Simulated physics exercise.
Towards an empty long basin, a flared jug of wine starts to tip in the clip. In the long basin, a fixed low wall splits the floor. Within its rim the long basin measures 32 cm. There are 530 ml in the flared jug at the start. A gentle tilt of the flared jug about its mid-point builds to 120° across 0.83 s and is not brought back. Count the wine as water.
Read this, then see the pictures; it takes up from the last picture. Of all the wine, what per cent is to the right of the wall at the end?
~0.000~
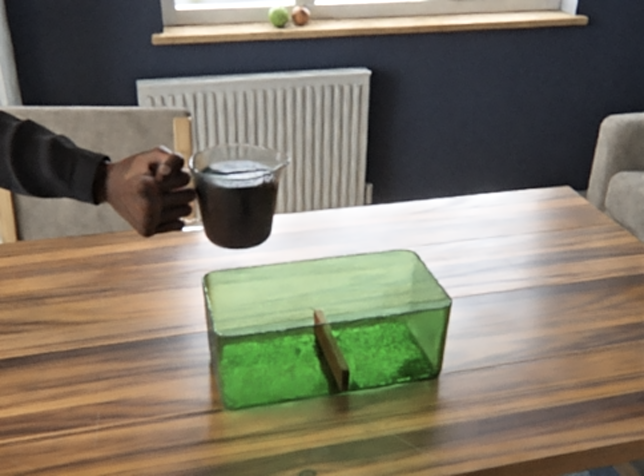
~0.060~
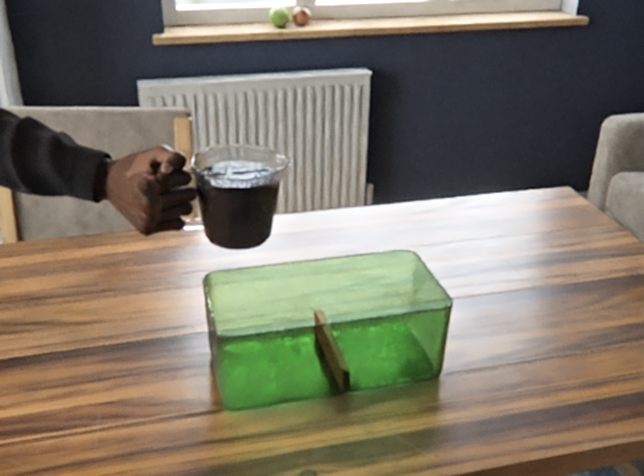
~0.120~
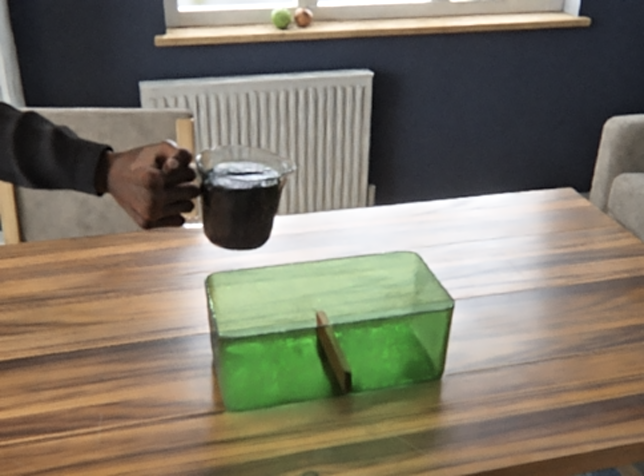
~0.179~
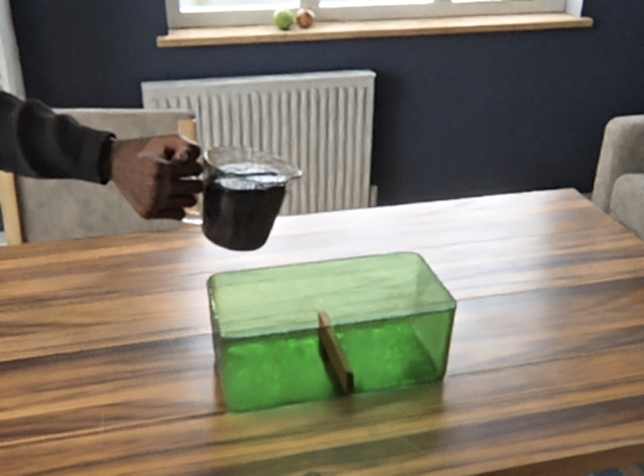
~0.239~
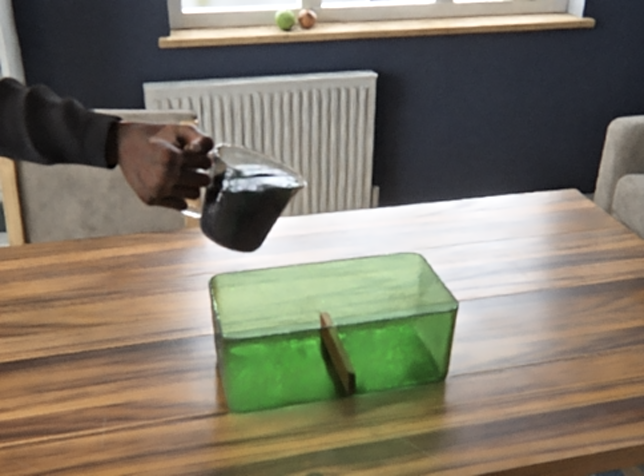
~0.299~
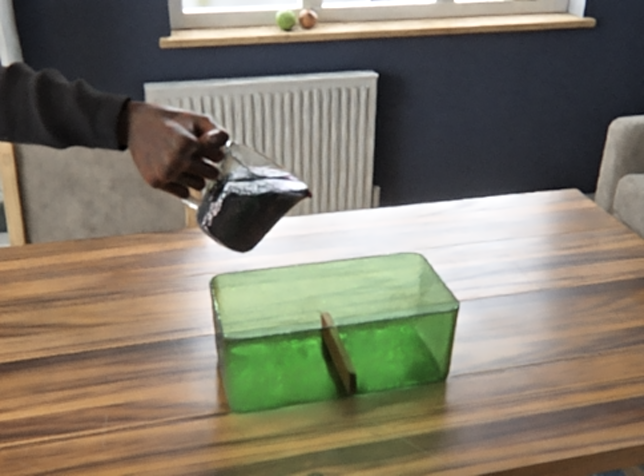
I would say 46 percent.
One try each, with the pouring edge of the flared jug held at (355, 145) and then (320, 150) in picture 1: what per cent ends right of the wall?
In order, 85 and 80 per cent.
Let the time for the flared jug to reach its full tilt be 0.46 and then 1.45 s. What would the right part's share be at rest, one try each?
I'd expect close to 30 per cent and then close to 70 per cent.
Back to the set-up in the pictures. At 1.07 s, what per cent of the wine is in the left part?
Reading: Approx. 52 per cent.
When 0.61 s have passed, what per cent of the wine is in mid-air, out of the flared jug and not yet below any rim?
Near 32 per cent of it all.
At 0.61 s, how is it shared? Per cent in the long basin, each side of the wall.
Left: Around 6. Right: Around 26.
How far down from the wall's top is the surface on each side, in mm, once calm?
Left: Roughly 26 mm; right: Roughly 26 mm.
By 0.61 s the tilt is 100° and 37 per cent is still to pour, 6 is left of the wall and 25 right of it.
By 0.83 s the tilt is 120° and 1 per cent is still to pour, 49 is left of the wall and 45 right of it.
By 1.07 s the tilt is 120° and 0 per cent is still to pour, 52 is left of the wall and 46 right of it.
By 1.33 s the tilt is 120° and 0 per cent is still to pour, 53 is left of the wall and 46 right of it.
At rest 53 per cent lies left of the wall, 46 right of it and 2 outside.
